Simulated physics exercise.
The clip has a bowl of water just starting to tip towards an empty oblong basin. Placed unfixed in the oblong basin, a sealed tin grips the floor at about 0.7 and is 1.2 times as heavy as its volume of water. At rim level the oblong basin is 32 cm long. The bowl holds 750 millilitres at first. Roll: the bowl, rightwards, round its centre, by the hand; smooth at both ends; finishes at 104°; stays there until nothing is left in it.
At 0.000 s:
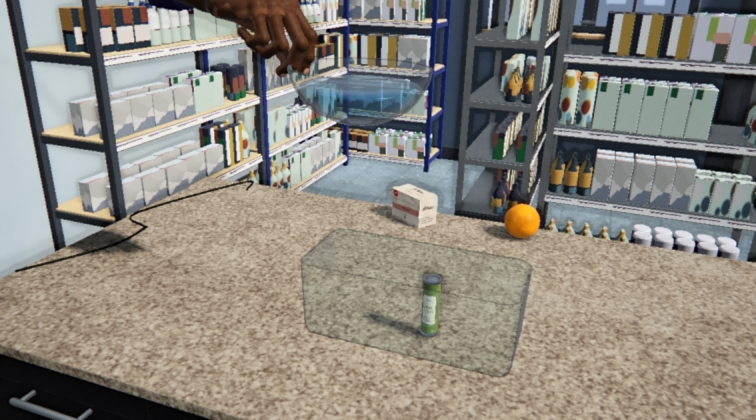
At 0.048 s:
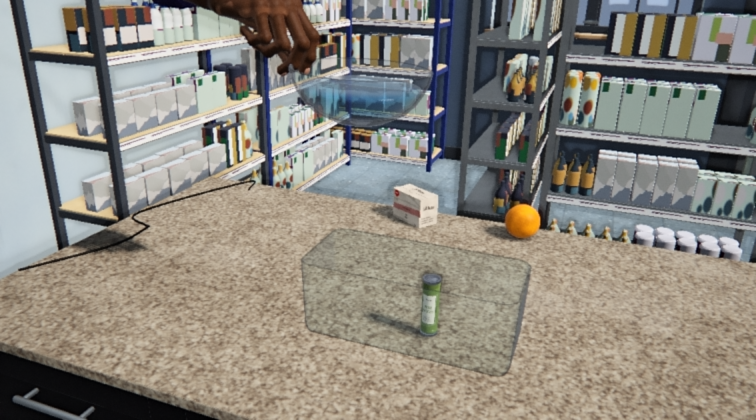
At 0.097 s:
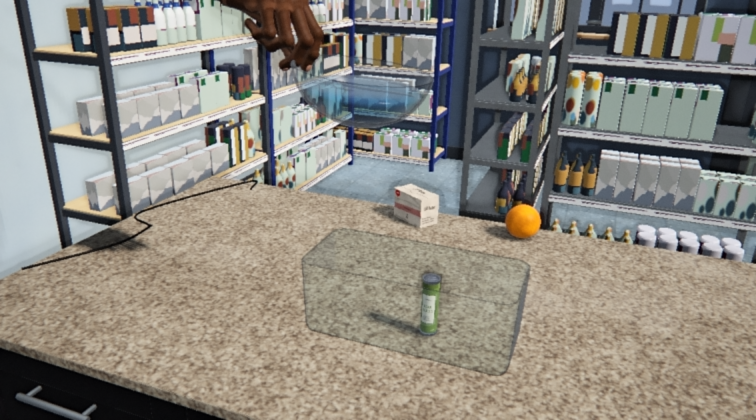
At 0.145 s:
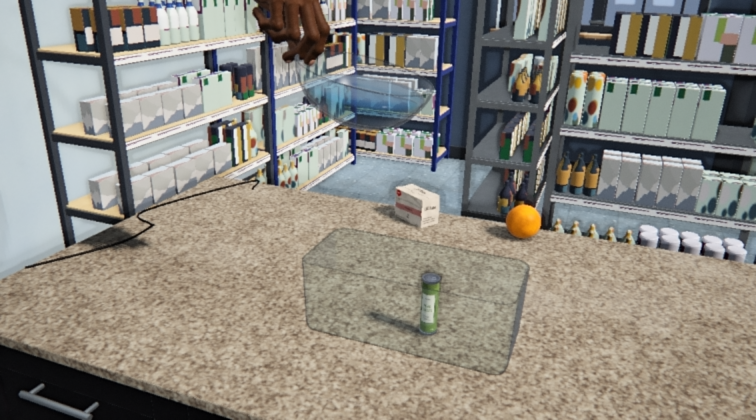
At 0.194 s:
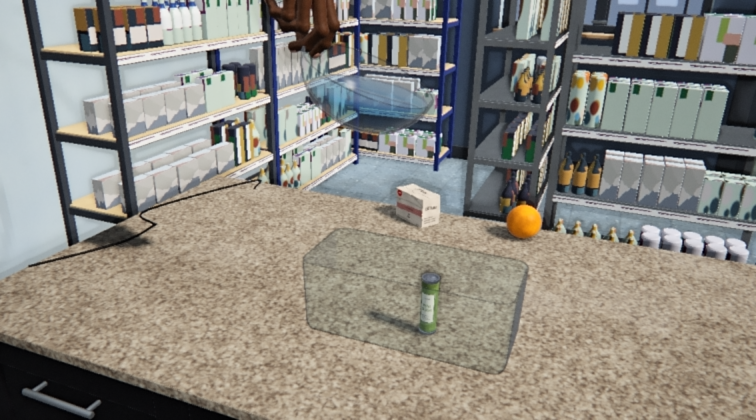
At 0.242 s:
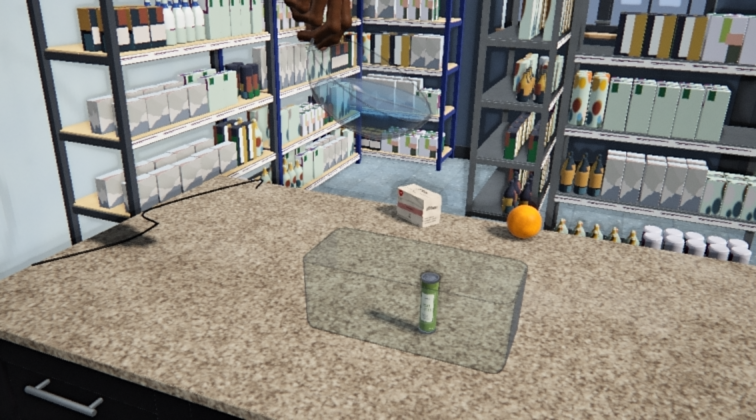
A dark-skinned hand hovers at the top above a clear, bluish bowl of water, over a speckled brown stone counter seen from slightly above in a shop-like room lined with stocked shelves. A transparent oblong basin stands in front of a small green tin, a white box and an orange behind it. The bowl tilts gradually down to the right, while the view drifts very slightly.
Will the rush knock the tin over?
It goes down.
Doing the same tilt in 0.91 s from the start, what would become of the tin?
The tin tips over.
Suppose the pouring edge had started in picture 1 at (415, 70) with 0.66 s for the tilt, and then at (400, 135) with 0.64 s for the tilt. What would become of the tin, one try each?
In the first try it comes down; in the second it comes down.
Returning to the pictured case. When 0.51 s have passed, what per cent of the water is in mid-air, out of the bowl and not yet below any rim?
Close to 74 in a hundred.
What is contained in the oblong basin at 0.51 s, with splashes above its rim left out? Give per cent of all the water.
Roughly 22 percent of it.
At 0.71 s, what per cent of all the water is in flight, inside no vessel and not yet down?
Some 22 % is up in the air.
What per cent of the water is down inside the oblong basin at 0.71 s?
76 per cent or thereabouts.
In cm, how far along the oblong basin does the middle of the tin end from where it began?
The middle of the tin ends some 6.5 cm along the basin.
Then, 0.51 s in, the tilt is 94° and 4 per cent is still to pour; the tin stands where it began.
Then, 0.71 s in, the tilt is 104° and 0 per cent is still to pour; the tin leans 29°.
Then, 0.92 s in, the tilt is 104° and 1 per cent is still to pour; the tin lies on its side.
Then, 1.14 s in, the tilt is 104° and 0 per cent is still to pour; the tin lies on its side.
Finally, the tin lies on its side.
